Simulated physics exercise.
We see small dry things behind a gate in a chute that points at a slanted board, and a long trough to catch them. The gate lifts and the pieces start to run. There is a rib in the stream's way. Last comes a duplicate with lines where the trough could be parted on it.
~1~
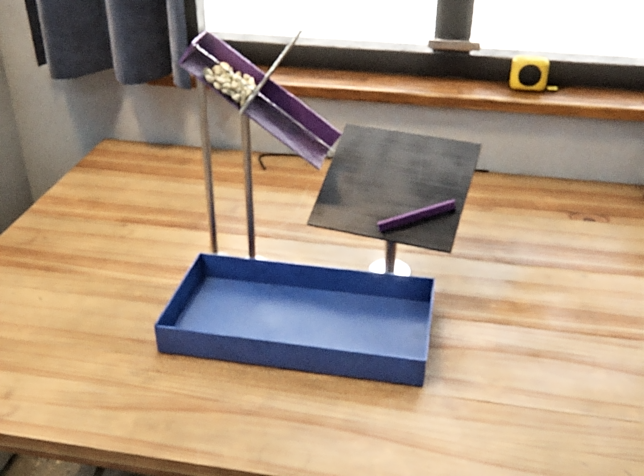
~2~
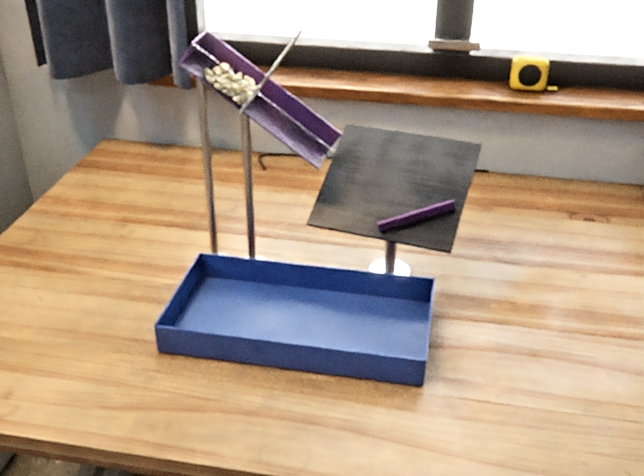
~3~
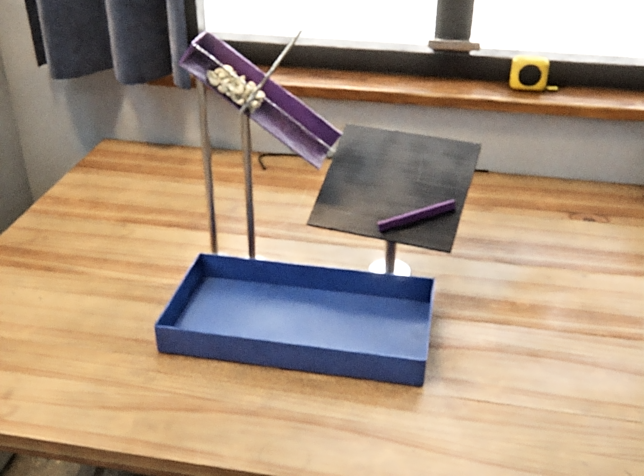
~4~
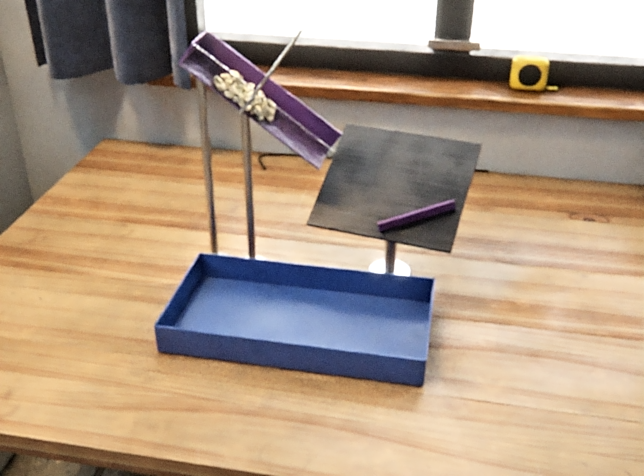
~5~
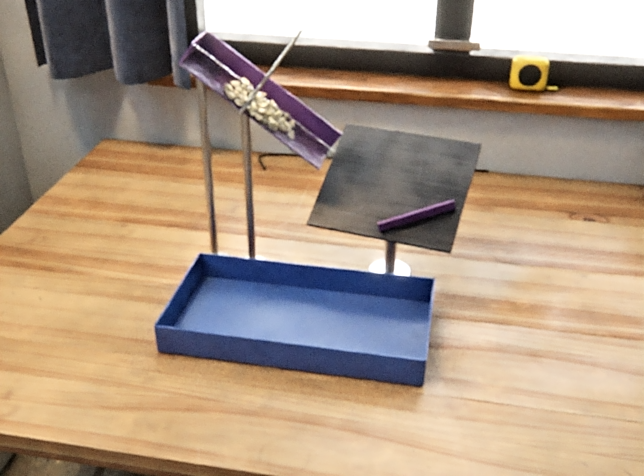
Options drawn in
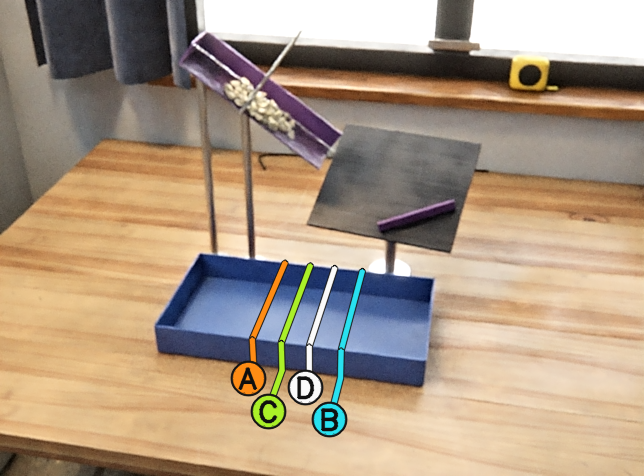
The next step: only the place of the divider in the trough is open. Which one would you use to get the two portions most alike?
The answer is line B.
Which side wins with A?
The right side.
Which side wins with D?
Right.
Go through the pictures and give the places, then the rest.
In the first frame, load behind the gate at (237, 87), white beans; lip of the chute at (323, 161), sloping fairly steeply.
In the second frame, middle of the board at (395, 183), tilted fairly steeply; middle of its low edge at (376, 237); of its high edge at (412, 133).
In the third frame, front corners of the trough at (155, 326) and (425, 360), empty; front of the load at (257, 105).
In the fourth frame, middle of the load at (245, 96); its front at (271, 119), about a quarter of the way to the lip; rib from (454, 200) to (378, 223).
In the fifth frame, middle of the load at (256, 106); its front at (291, 135), about half of the way to the lip.
On the marked copy, line A crosses the front rim at (252, 338); line B crosses the front rim at (341, 349); line C crosses the front rim at (281, 342); line D crosses the front rim at (309, 345).
With A, of what is caught, none on the left of the divider, all on the right.
With B, of what is caught, about half on the left of the divider, about half on the right.
With C, of what is caught, none on the left of the divider, all on the right.
With D, of what is caught, a small part on the left of the divider, nearly all on the right.
